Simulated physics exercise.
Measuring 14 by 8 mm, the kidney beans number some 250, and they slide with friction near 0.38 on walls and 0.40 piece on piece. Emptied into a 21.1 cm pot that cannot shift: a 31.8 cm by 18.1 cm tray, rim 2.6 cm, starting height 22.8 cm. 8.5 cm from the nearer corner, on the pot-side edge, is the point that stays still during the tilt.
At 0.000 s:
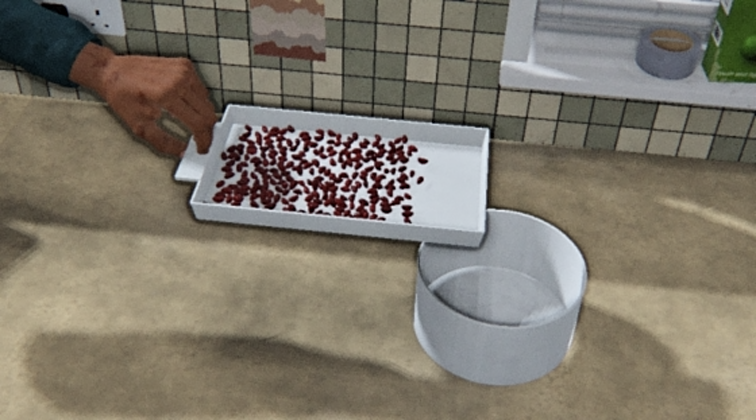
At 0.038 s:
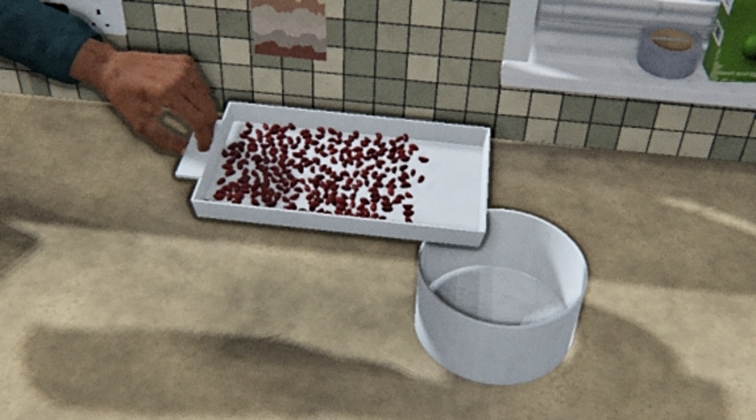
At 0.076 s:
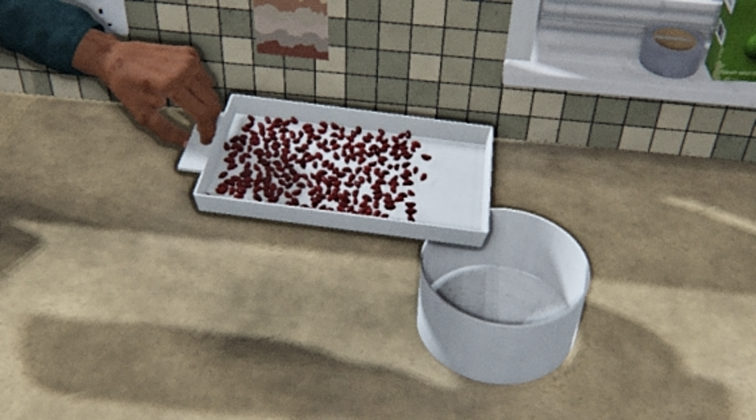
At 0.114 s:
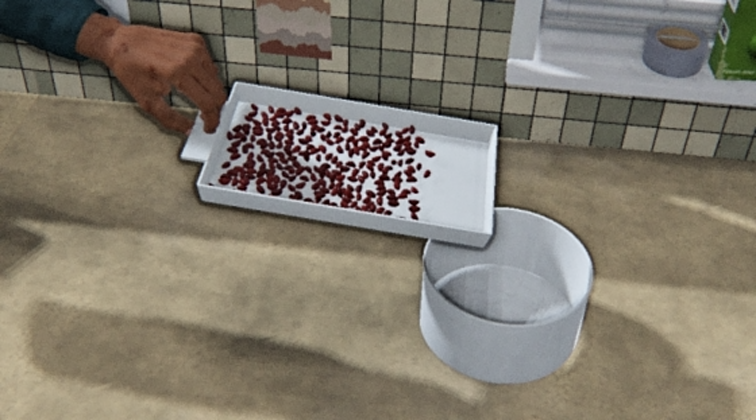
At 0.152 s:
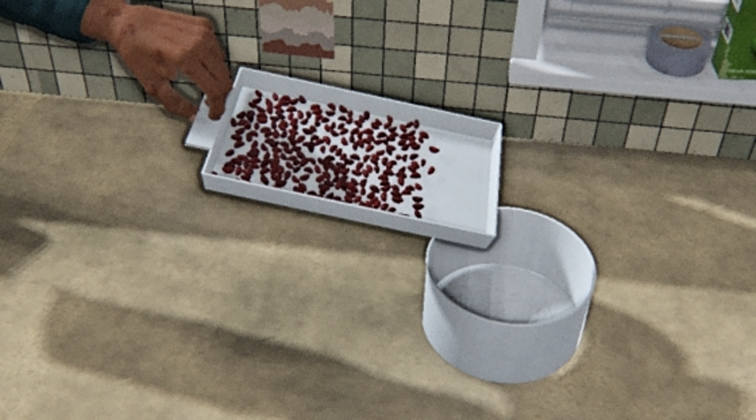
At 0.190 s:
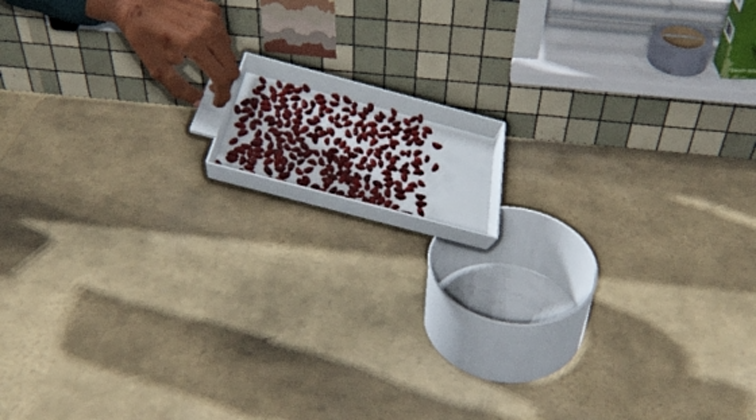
A white tray scattered with dark red kidney beans is held above a mottled beige-brown counter, seen from above at an angle, before a wall of small green and cream tiles. A hand in a dark teal sleeve grips its left handle, a round white pot stands below its right corner, and a windowsill is at upper right. The hand raises the tray's left end, slanting it increasingly down rightward.
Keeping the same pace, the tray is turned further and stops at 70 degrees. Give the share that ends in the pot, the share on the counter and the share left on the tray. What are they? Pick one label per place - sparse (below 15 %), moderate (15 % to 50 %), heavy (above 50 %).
Pot: Moderate; counter: Moderate; tray: Moderate.
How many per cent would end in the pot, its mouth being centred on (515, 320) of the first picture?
I'd expect near 70 per cent.
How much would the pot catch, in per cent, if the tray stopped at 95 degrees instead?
I'd put it at close to 55 per cent.
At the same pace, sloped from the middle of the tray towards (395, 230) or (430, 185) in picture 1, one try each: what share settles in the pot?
Estimate: Some 15 % and some 55 % respectively.
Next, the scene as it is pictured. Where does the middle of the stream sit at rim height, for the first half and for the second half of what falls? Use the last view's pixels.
It passes about (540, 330) first and (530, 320) afterwards.
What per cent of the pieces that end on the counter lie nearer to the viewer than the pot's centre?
Estimate: Close to 90 per cent of the pieces.
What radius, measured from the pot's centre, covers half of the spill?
Distance: Some 26 cm.
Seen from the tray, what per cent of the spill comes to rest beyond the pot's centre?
90 %.
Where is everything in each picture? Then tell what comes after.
In the first picture, tray tilt 0 degrees, front corners at (196, 201) and (480, 229); middle of the pieces at (318, 179); pot at (502, 265).
In the second picture, tray tilt 1 degrees, front corners at (196, 198) and (481, 229); middle of the pieces at (319, 177).
In the third picture, tray tilt 3 degrees, front corners at (199, 192) and (484, 229); middle of the pieces at (321, 173).
In the fourth picture, tray tilt 6 degrees, front corners at (202, 183) and (488, 230), lowest corner right front; middle of the pieces at (325, 166).
In the fifth picture, tray tilt 10 degrees, front corners at (207, 171) and (491, 232), lowest corner right front; middle of the pieces at (329, 158).
In the sixth picture, tray tilt 14 degrees, front corners at (211, 161) and (494, 234), lowest corner right front; middle of the pieces at (333, 151); pot at (512, 262). Its pace works out near 105 degrees a second.
After 0.46 s, tilt 42 degrees; the tray holds 100 %, the pot 0 %.
Then, at 0.63 s, tilt 60 degrees; the tray holds 100 %, the pot 0 %.
After 0.93 s, tilt 70 degrees; the tray holds 35 %, the pot 25 %.
At rest (2.4 s), pot 30 %, counter 40 %, tray 30 %.
